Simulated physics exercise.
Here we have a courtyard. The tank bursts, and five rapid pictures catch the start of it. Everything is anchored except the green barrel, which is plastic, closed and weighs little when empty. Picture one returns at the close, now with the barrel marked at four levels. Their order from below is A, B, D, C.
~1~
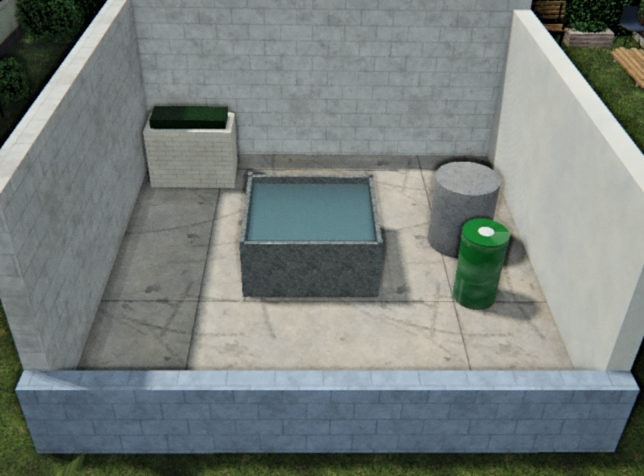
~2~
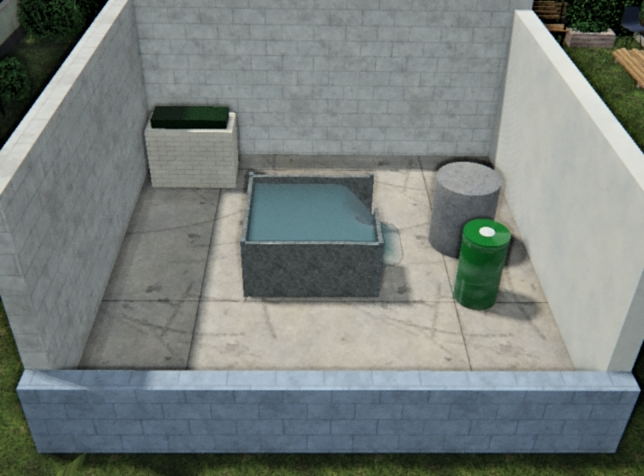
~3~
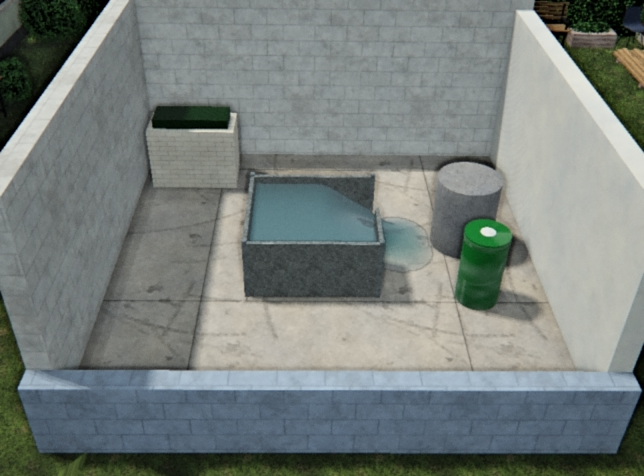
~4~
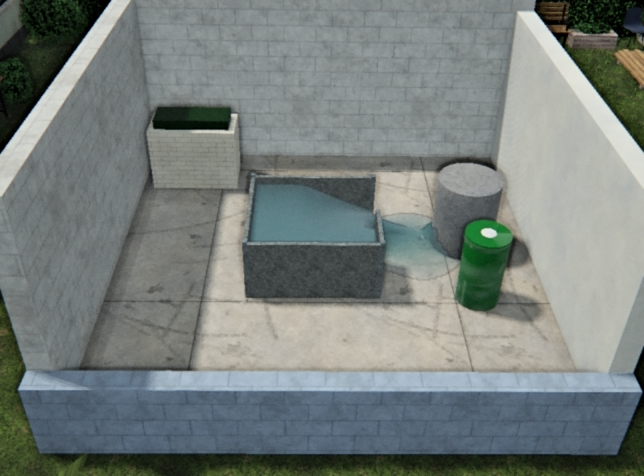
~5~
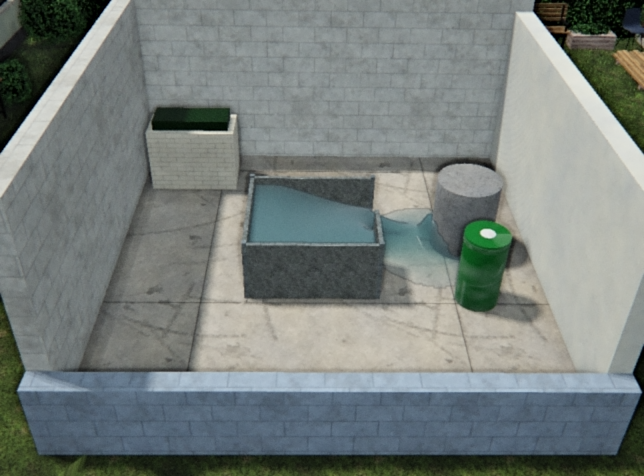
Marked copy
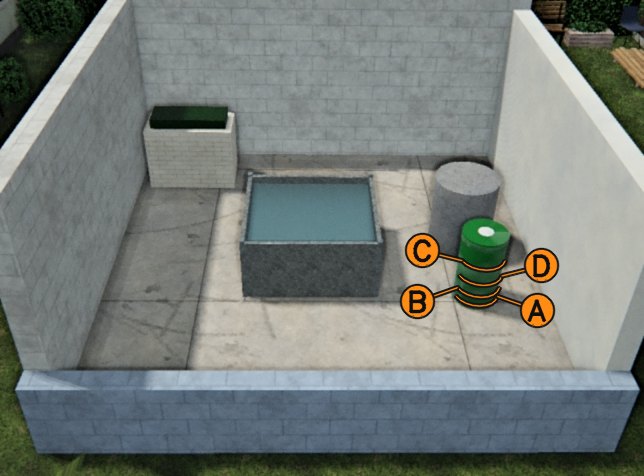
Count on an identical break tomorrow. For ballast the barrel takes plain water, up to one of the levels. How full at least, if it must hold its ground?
D is the one.
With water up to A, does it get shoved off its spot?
Yes.
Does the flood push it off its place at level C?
No, not at all.
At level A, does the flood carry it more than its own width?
Yes.
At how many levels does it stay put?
Two of the four.
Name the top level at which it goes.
B it is.
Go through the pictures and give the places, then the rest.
Lid of the green barrel at (486, 232); tank full, its middle at (311, 212).
Water covers 1 % of the ground and is seen nearest the barrel at (389, 259).
Water covers 3 % of the ground and is seen nearest the barrel at (406, 267).
Water covers 5 % of the ground and is seen nearest the barrel at (434, 271).
Lid of the green barrel at (488, 234); water covers 6 % of the ground and is seen nearest the barrel at (460, 275).
On the marked copy, A at (479, 306); B at (481, 297); C at (486, 270); D at (483, 285); from the bottom up A, B, D, C.
For level A, it is pushed about 3 times its own width away.
For level B, it is pushed about its own width away.
For level C, it does not move.
For level D, it shifts by a finger or two and stays.
